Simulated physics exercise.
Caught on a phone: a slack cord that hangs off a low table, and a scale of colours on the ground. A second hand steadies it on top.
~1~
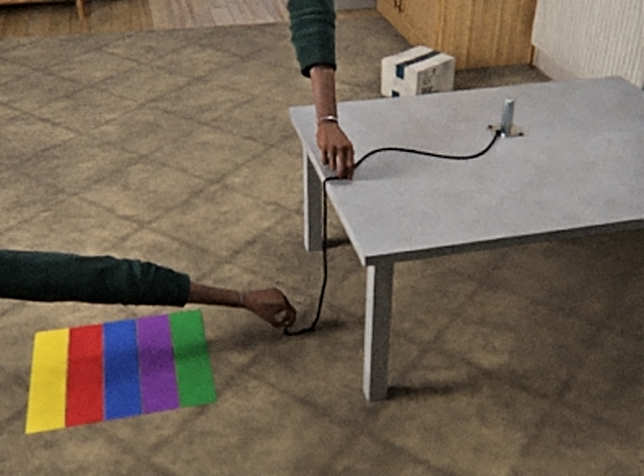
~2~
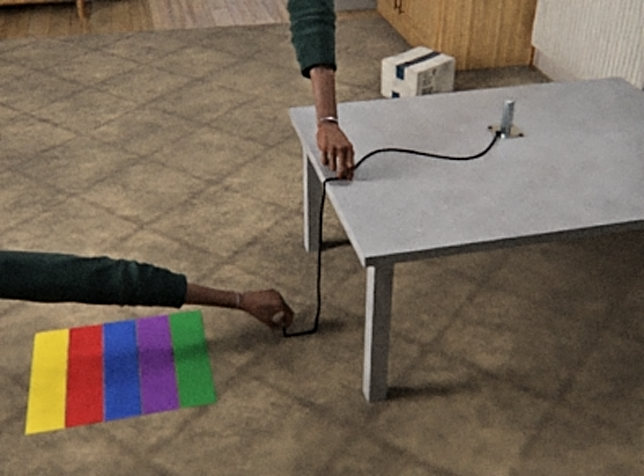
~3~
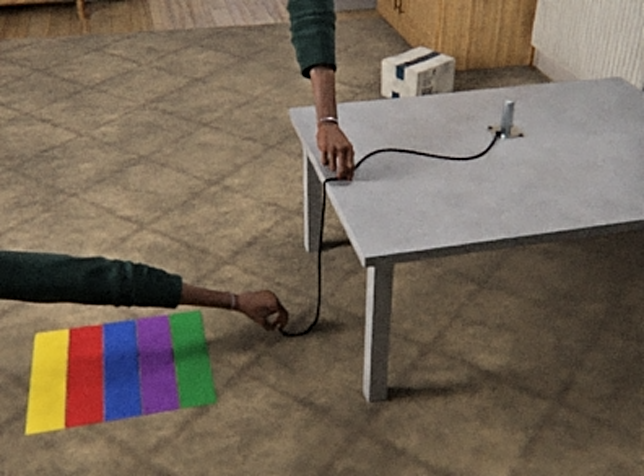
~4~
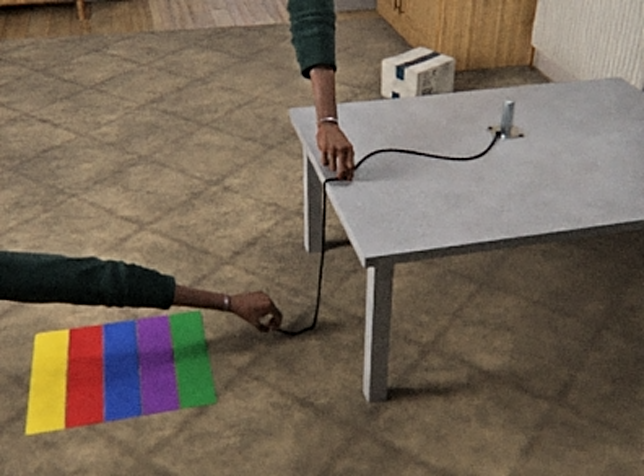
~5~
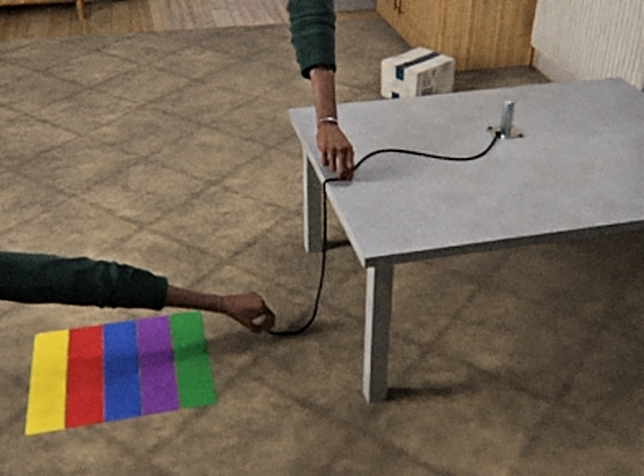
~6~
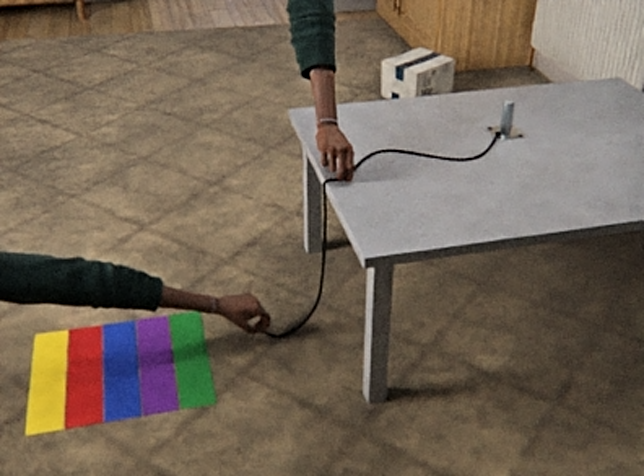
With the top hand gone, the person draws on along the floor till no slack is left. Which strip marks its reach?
The end stops over the blue strip.
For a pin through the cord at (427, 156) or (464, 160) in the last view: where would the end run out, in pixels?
Try by try, around (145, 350) and (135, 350).
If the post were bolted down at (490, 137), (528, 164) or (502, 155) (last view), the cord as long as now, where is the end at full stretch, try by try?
About (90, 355), (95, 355) and (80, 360).
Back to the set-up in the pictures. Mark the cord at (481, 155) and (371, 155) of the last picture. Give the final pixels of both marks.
At (451, 143), then (348, 166).
A little later, end near (185, 342); over green.
Next, end near (140, 349); over purple.
When it is tight, end near (113, 353); over blue. It gets as far as the blue strip.
